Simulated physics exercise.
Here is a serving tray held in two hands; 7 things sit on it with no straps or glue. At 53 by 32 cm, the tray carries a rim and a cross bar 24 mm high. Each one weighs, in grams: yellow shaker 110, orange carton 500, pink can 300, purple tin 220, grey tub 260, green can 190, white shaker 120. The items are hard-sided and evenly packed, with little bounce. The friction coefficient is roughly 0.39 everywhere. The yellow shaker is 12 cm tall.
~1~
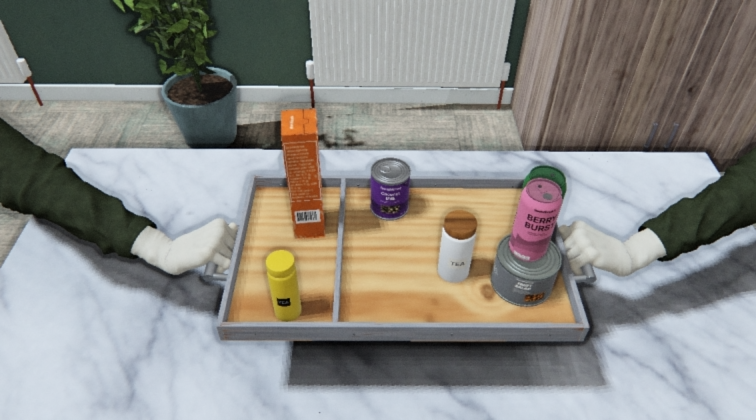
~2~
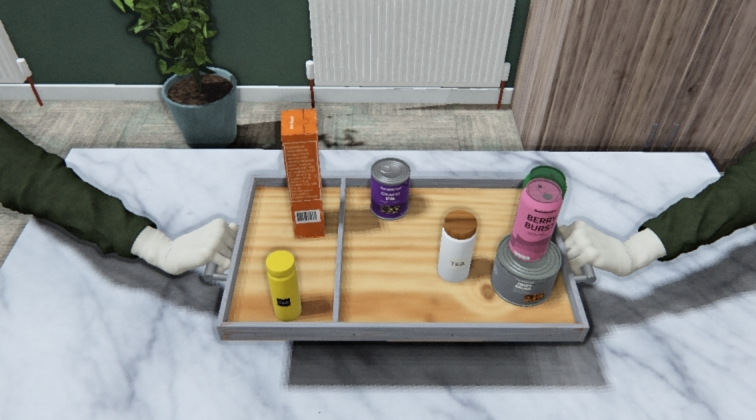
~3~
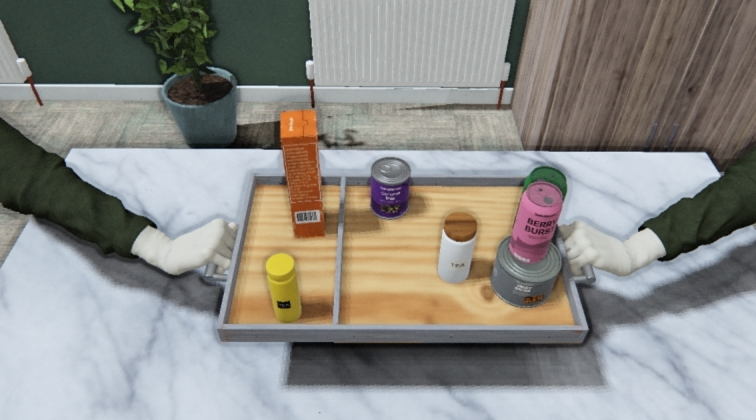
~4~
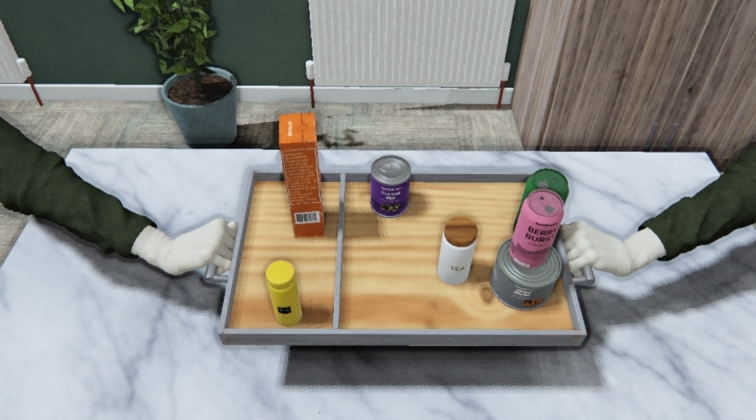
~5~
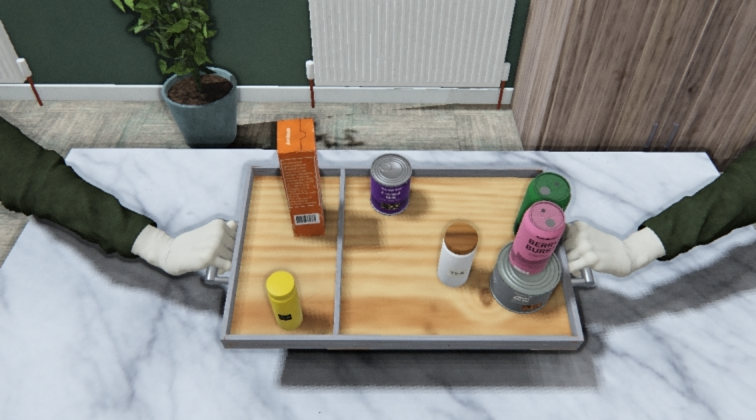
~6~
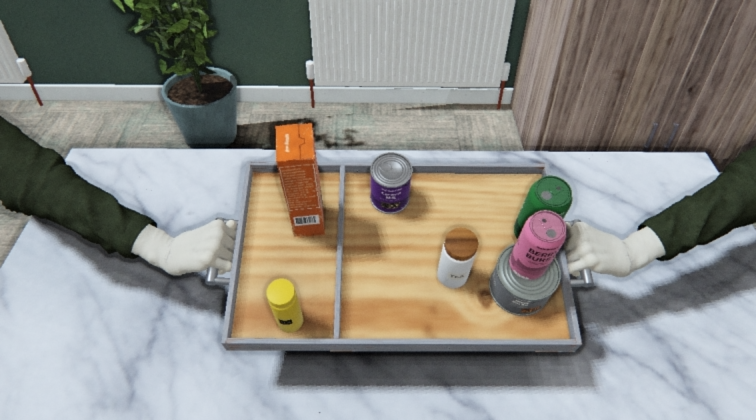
Two gloved hands gradually tilt a tray of cans, shakers and a carton toward the viewer.
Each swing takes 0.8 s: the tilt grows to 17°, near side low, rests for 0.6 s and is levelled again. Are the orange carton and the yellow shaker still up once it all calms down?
The orange carton - knocked down. The yellow shaker - knocked down.
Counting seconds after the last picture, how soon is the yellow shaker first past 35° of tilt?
It happens at about 0.7 s.
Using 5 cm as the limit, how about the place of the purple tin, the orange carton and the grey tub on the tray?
Here is how it goes: The purple tin remains near its start; next, the orange carton moves off; last, the grey tub remains near its start.
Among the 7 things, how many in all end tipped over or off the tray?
I count 2.
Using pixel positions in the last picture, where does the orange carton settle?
Close to (348, 291).
Then, 0.60 s after the last picture, tilt 17°, near edge down; orange carton tipped 54° from how it sat near (310, 257); yellow shaker tipped 16° from how it sat near (282, 319).
Then, 0.80 s after the last picture, tilt 17°, near edge down; yellow shaker now off the tray; orange carton on its side near (333, 306).
Then, 1.20 s after the last picture, tilt 8°, near edge down; orange carton on its side near (348, 302).
At rest, off the tray and tipped over, yellow shaker; tipped over on the tray, orange carton; the other 5 in place, give or take 5 cm. In the last view, orange carton near (348, 291).
